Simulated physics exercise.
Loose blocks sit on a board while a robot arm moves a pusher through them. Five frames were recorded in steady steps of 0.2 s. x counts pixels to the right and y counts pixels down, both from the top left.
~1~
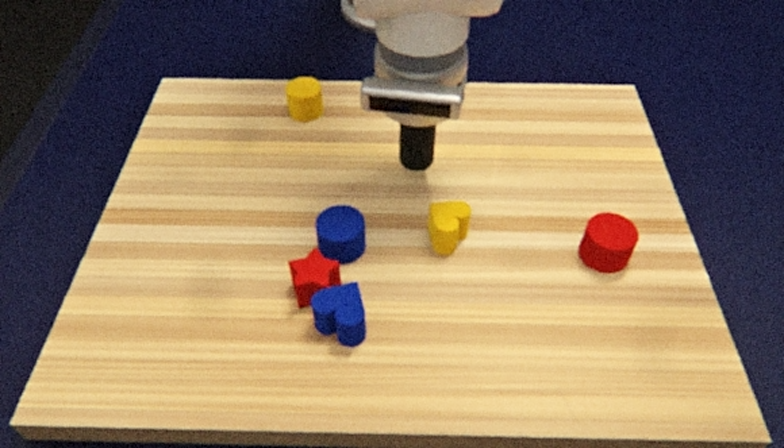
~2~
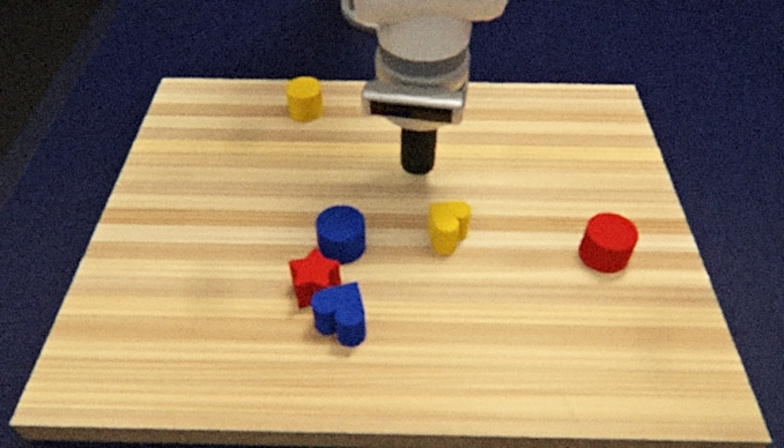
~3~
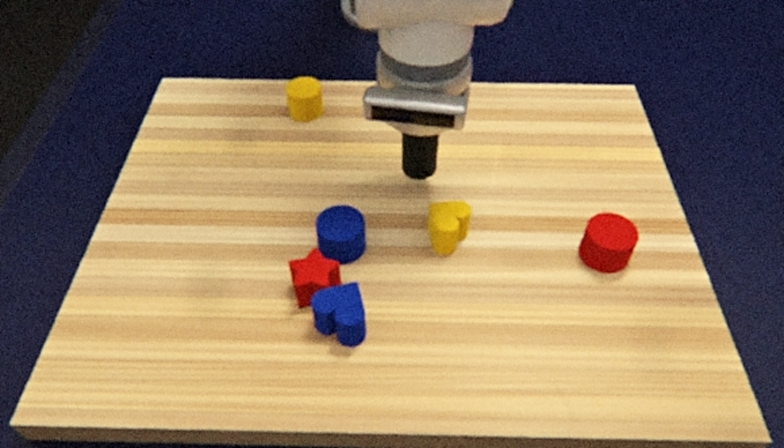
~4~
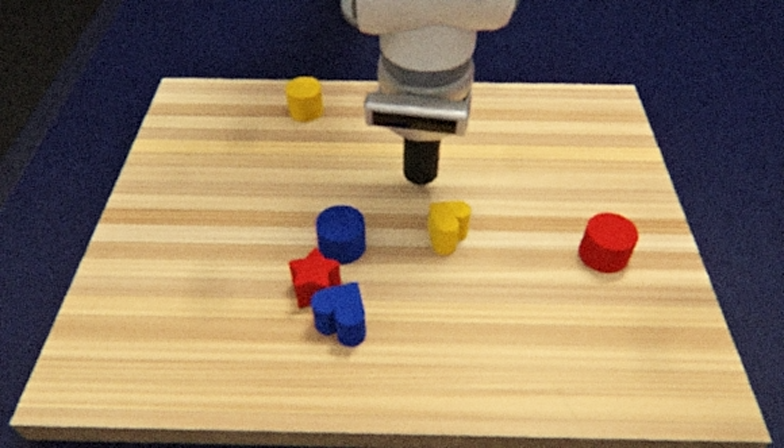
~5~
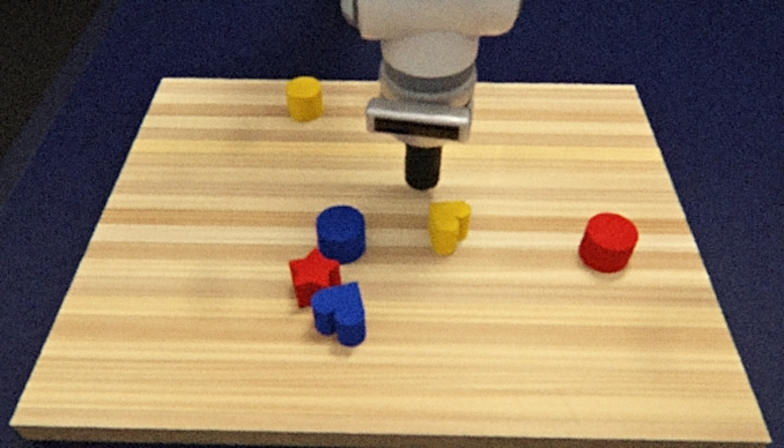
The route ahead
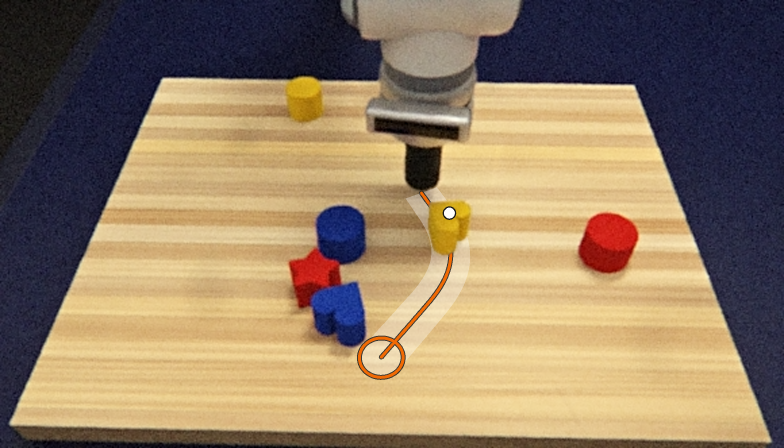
On a light striped wooden board over a dark blue surface, seen from above at an angle, a robot arm reaches in from the top. A yellow cylinder sits at the upper left, a blue cylinder, red star and blue heart cluster left of centre, a yellow heart near the middle and a red cylinder at right. The black-tipped arm moves slightly downward toward the viewer, touching nothing, while every block stays still.
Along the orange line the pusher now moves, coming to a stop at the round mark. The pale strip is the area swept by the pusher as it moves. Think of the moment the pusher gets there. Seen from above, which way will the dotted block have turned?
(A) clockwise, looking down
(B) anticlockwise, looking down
It's B.
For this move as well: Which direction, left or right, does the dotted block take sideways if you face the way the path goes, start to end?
Gets pushed left.
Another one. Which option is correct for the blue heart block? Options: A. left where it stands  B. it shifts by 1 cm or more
(A)
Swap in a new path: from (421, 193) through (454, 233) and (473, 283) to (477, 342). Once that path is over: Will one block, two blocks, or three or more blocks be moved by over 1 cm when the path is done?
My answer is one.
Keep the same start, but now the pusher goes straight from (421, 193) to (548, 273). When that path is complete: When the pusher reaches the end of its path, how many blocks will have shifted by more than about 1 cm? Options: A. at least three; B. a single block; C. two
The correct letter is B.
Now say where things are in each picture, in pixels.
Tip of the pusher (416, 161), middles of tops, blue heart block (341, 302), yellow heart block (449, 213), in the first picture.
Pusher (418, 165), nothing pushed, in the second picture.
Pusher (419, 169), nothing pushed, in the third picture.
Pusher (420, 174), nothing pushed, in the fourth picture.
Pusher (422, 179), blue heart block (341, 302), yellow heart block (449, 213), in the fifth picture.
The line goes from (421, 193) by way of (450, 243) and (431, 300) to (381, 357); the dot is on the yellow heart block.
The first path, step by step. One third of the way, pusher (451, 230); yellow heart block (471, 246), turned 15° anticlockwise.
Two thirds of the way, pusher (431, 288); yellow heart block (481, 277), turned 55° anticlockwise.
At the end, pusher (381, 345); blue heart block unmoved; yellow heart block (481, 277), turned 55° anticlockwise.
